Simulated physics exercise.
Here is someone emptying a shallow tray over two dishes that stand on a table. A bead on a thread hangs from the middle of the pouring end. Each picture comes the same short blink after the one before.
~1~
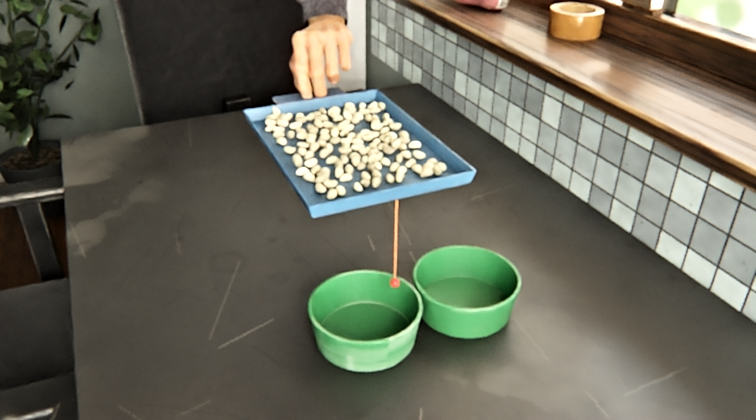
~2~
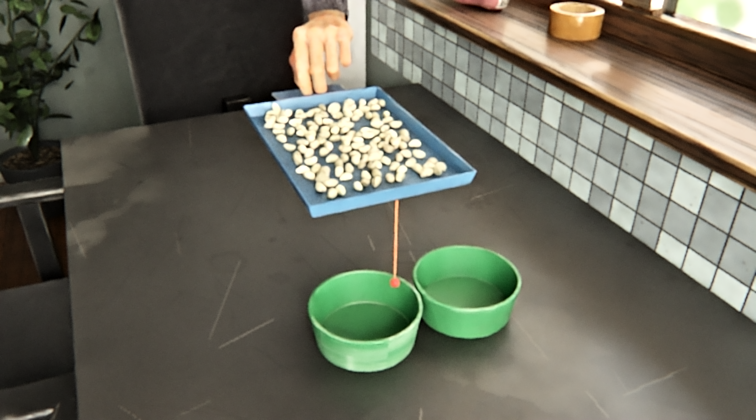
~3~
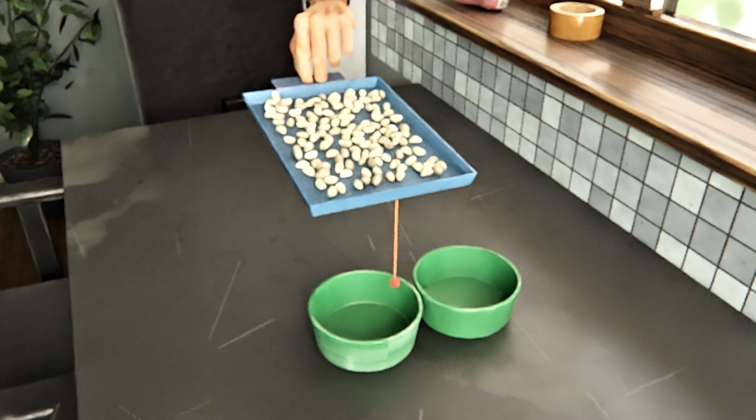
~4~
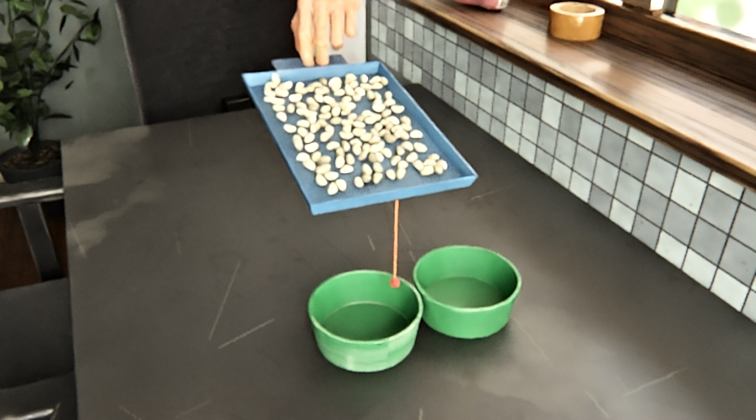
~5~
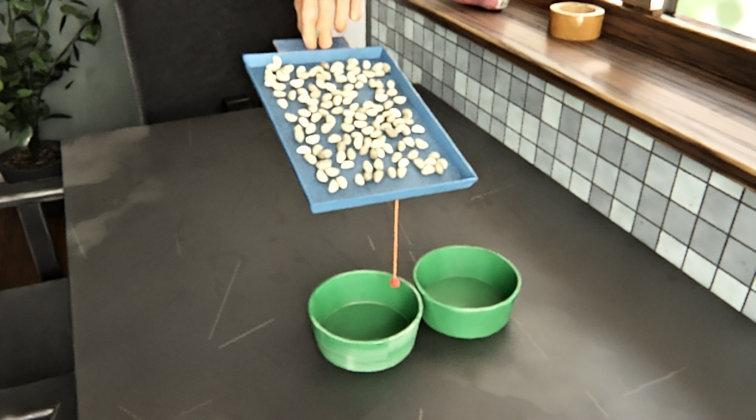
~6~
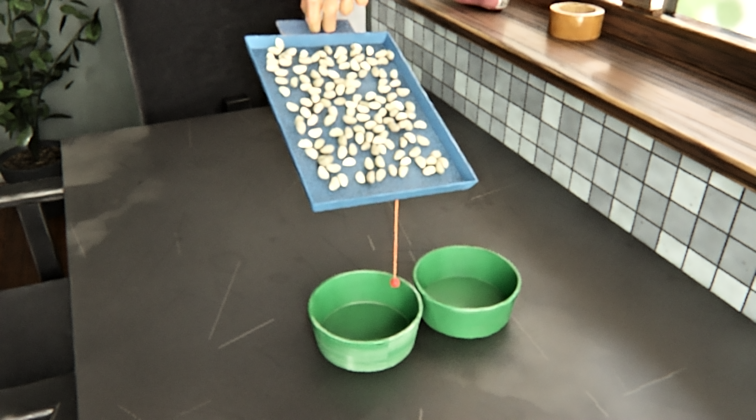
At the start, a hand holds a shallow blue tray of white beans nearly flat above two green dishes, a red bead hanging from its near edge. The hand then raises the far end steadily, so the tray slopes toward the dishes and its near edge dips slightly at the right corner.
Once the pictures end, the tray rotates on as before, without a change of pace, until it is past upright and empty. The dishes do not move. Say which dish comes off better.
More goes to the right dish.
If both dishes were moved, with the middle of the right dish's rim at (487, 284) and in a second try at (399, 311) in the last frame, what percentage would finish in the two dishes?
About 80 and 50 per cent.
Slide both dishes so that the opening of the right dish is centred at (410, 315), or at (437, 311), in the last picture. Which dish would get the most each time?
In turn: The right dish; the right one.
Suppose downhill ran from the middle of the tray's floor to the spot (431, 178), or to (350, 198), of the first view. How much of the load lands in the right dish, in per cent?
Near 80 % and 0 %.
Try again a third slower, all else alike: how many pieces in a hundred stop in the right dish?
Roughly 50 in a hundred.
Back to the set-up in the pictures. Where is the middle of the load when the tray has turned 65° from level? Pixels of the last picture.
Roughly at (418, 157).
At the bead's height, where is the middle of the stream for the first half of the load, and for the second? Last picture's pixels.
At about (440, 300), then at (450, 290).
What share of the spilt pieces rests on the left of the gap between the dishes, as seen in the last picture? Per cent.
Roughly 20 in a hundred.
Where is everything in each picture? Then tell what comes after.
Corners of the pouring end at (313, 204) and (471, 170), level; middle of the load at (346, 142), white beans; left dish at (388, 352); right dish at (493, 319); bead on its thread at (395, 283), in the first picture.
Corners of the pouring end at (313, 204) and (471, 170), level; middle of the load at (346, 139), in the second picture.
Corners of the pouring end at (313, 203) and (471, 172), tipped barely, lowest at the right corner; middle of the load at (347, 133), in the third picture.
Corners of the pouring end at (314, 202) and (472, 174), tipped a little, lowest at the right corner; middle of the load at (347, 123), in the fourth picture.
Corners of the pouring end at (315, 202) and (473, 176), tipped clearly, lowest at the right corner; middle of the load at (349, 114), in the fifth picture.
Corners of the pouring end at (316, 201) and (473, 179), tipped clearly, lowest at the right corner; middle of the load at (351, 105); left dish at (388, 352); right dish at (493, 319), in the sixth picture.
Soon, tray tipped steeply; nearly all on the tray; a stray few in the air.
A while on, tray tipped past a quarter turn; about half on the tray; a stray few in the left dish; a small part in the right dish; about a quarter outside both; a stray few in the air.
Towards the end, tray tipped past a quarter turn; a small part in the left dish; about half in the right dish; about half outside both.
Finally, tray tipped past a quarter turn; a small part in the left dish; about half in the right dish; about half outside both.
